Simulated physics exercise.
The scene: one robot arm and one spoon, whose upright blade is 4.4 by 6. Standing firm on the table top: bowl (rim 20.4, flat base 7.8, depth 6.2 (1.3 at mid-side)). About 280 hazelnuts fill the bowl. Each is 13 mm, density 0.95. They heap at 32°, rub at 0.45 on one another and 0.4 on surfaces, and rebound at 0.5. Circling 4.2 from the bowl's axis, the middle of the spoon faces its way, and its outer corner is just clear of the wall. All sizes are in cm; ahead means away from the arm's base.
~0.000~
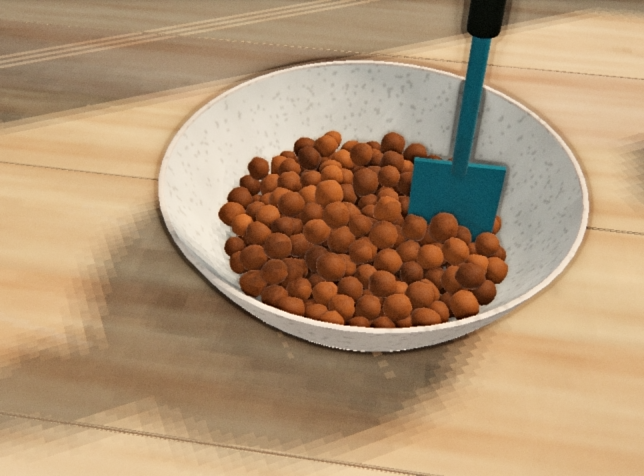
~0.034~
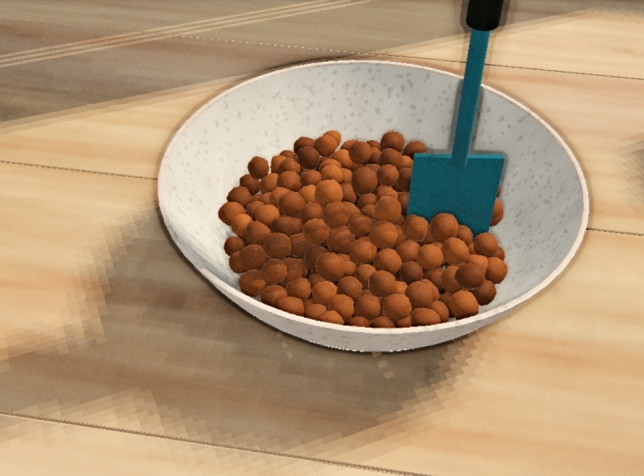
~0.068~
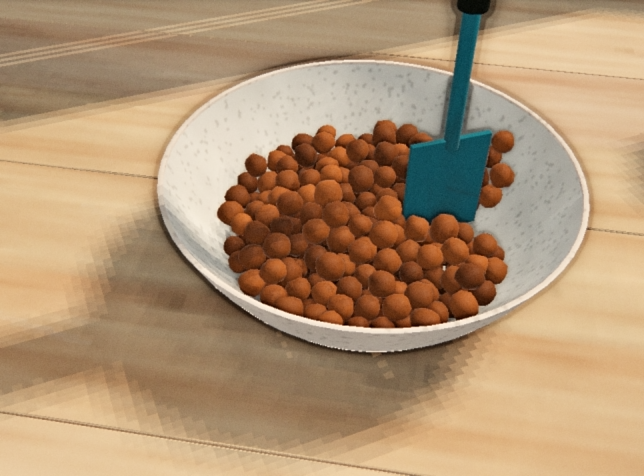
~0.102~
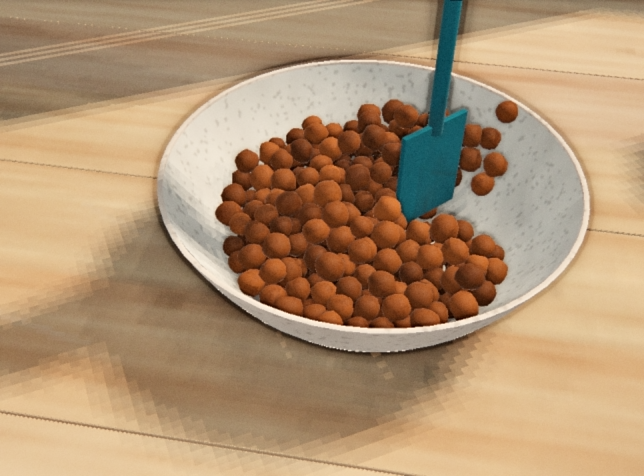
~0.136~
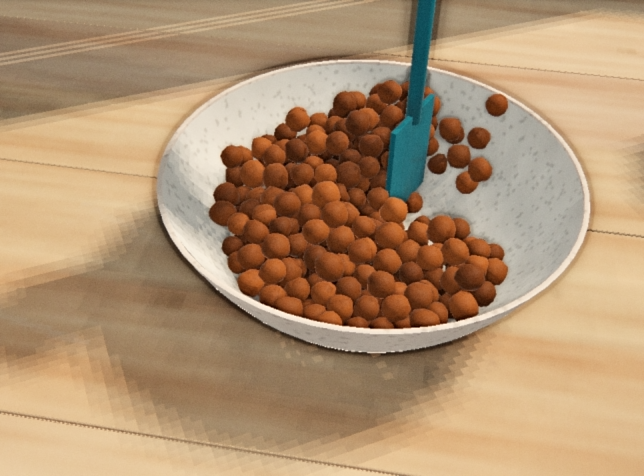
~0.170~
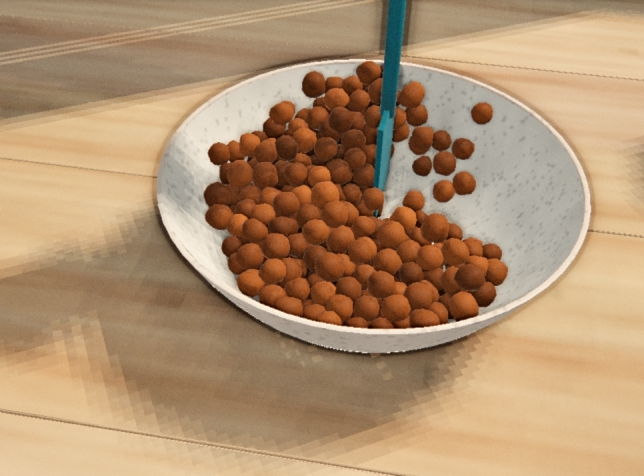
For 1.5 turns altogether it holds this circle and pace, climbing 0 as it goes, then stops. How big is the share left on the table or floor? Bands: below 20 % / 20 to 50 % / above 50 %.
Below 20 %.
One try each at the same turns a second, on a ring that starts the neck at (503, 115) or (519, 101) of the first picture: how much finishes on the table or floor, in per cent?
Near 25 per cent and near 15 per cent, in that order.
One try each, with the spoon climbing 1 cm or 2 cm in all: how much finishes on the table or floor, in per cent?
10 and 5 %.
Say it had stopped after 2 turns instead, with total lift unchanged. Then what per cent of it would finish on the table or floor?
Estimate: Near 15 %.
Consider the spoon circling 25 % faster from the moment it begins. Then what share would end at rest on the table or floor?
In that case some 20 per cent.
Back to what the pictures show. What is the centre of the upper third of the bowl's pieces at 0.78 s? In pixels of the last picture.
Close to pixel (369, 113).
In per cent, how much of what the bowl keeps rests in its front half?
Estimate: Some 60 %.
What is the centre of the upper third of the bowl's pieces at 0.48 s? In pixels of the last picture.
About pixel (384, 282).
After 0.48 s, 263° round, highest piece 8 above the table; 270 in the bowl, 6 on the table or floor, 8 in flight or on the tool.
After 0.78 s, 80° round, highest piece 8 above the table; 264 in the bowl, 18 on the table or floor, 2 in flight or on the tool.
After 1.14 s, 180° round, highest piece 7 above the table; 257 in the bowl, 27 on the table or floor.
After 1.84 s, 180° round, highest piece 6 above the table; 257 in the bowl, 27 on the table or floor.
At rest, 257 in the bowl, 27 on the table or floor. That is 10 % on the table or floor.
